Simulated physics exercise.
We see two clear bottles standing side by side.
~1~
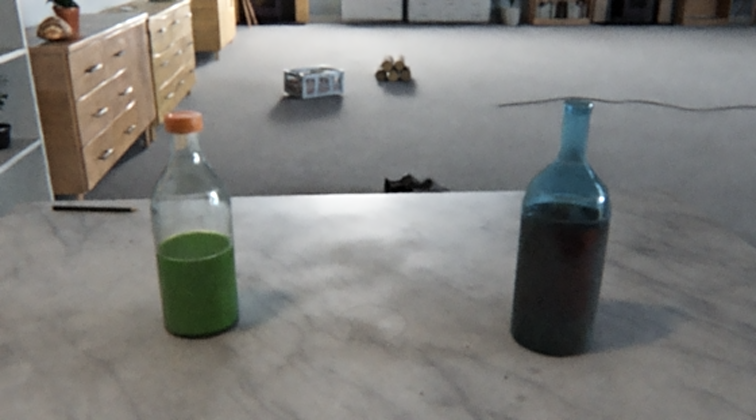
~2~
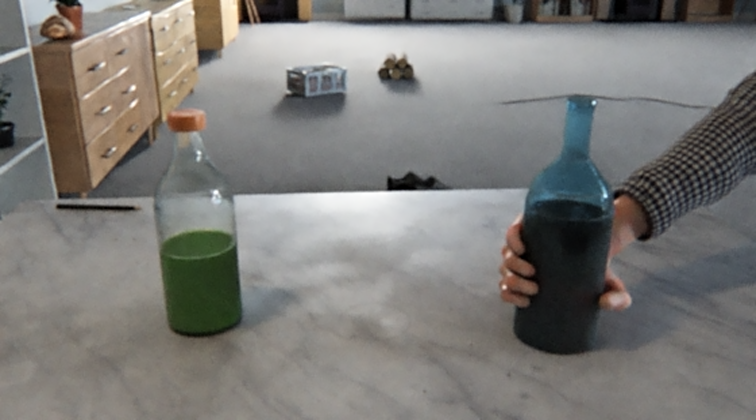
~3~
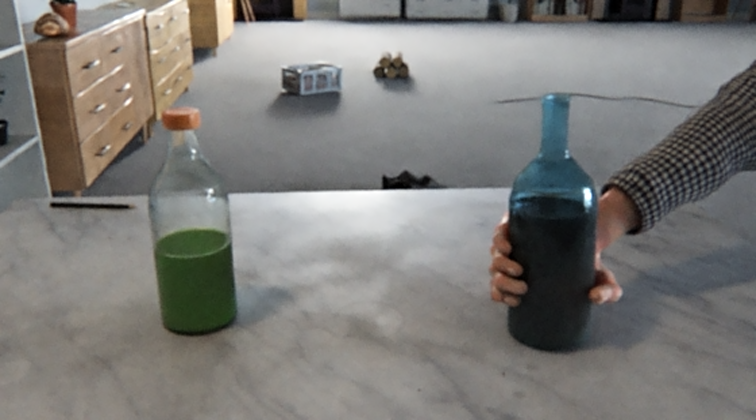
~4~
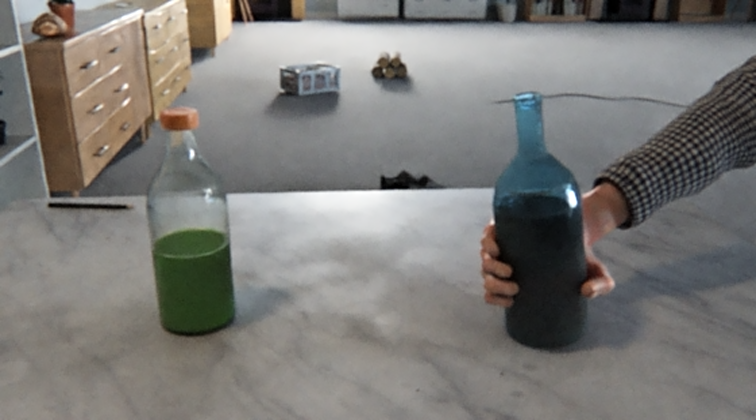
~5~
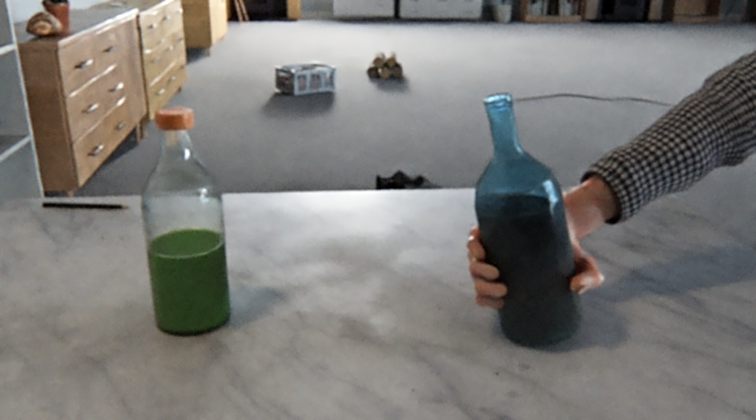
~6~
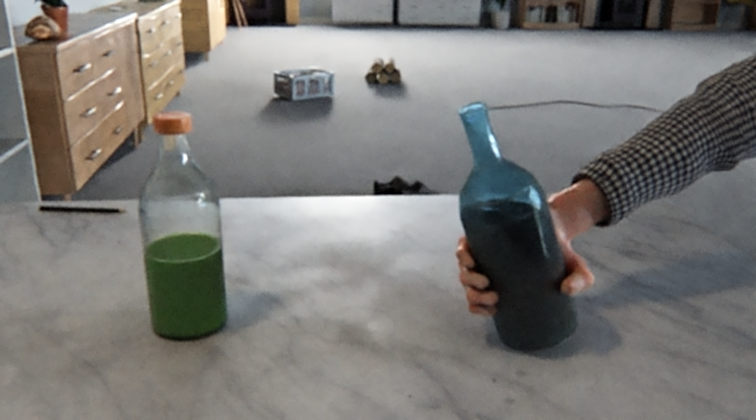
A marble-topped table in a grey-floored room is seen from slightly above, with wooden drawers at the back left and a crate and stacked logs on the floor beyond. On the left stands a clear bottle of green liquid with an orange cap, and on the right an open blue bottle holding dark liquid. A hand in a checked sleeve reaches in from the right, grips the blue bottle and tilts it leftward, while the view shifts very slightly.
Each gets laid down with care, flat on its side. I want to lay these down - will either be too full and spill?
Left: It is fine. Right: It spills.
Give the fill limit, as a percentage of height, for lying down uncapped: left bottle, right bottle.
22 %, then 26 %.
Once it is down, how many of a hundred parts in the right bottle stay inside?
Roughly 45 per cent.
Shortly, the right bottle is nearly down; right bottle, no leak.
Then, the right bottle lies flat; right bottle, it leaks.
At the finish, both lie flat; right bottle, it leaks; left bottle, no leak.
